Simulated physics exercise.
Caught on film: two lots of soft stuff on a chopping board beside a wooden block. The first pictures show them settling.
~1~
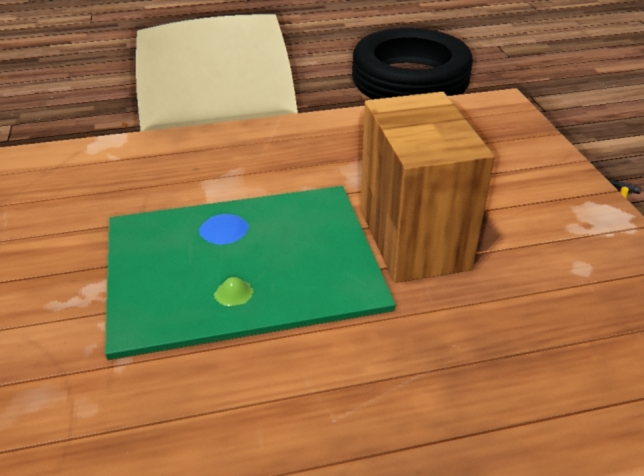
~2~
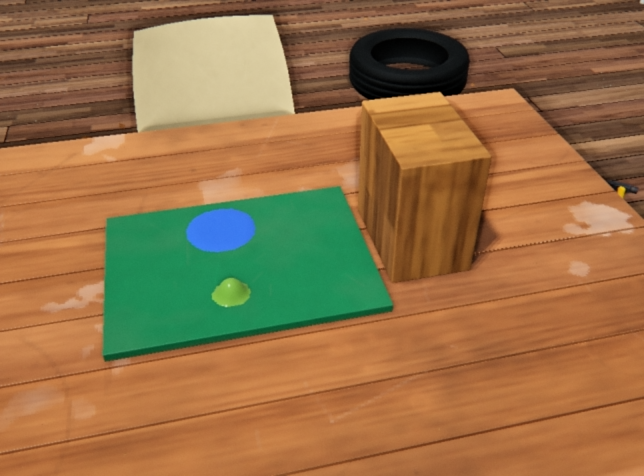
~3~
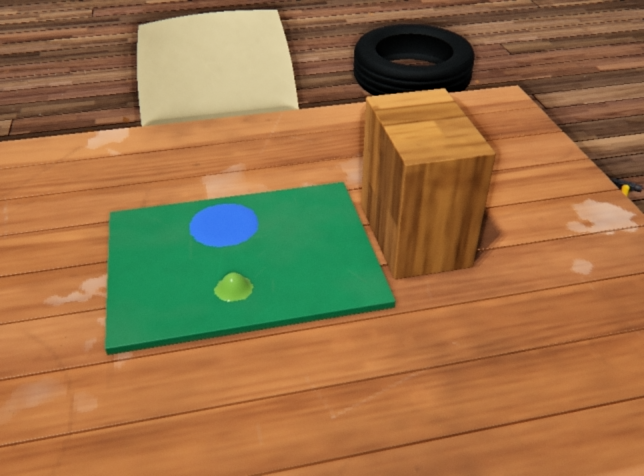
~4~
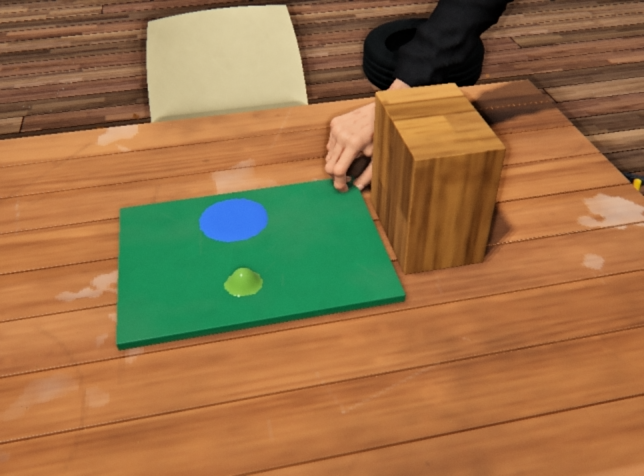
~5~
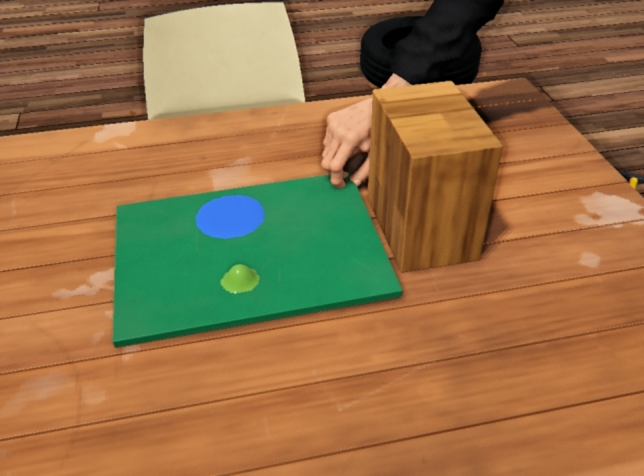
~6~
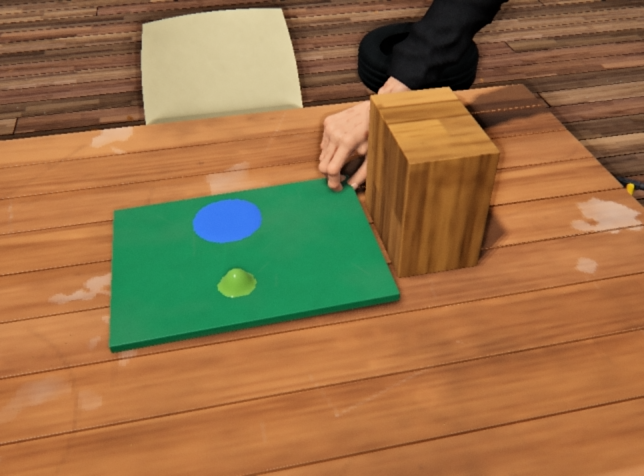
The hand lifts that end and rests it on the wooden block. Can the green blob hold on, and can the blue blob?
The green blob holds its ground; the blue blob slides over the edge.
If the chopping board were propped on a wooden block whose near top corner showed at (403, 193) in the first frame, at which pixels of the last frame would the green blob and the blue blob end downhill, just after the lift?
In turn (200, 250) and (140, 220).
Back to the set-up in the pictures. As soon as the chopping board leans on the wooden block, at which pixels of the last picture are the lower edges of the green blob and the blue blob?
In turn (190, 246) and (124, 227).
Next, slope about 34°; the green blob has not moved; the blue blob has crept down a long way.
After that, the green blob has not moved; the blue blob is dripping off the low end.
Finally, slope about 34°; the green blob has not moved; the blue blob is dripping off the low end.
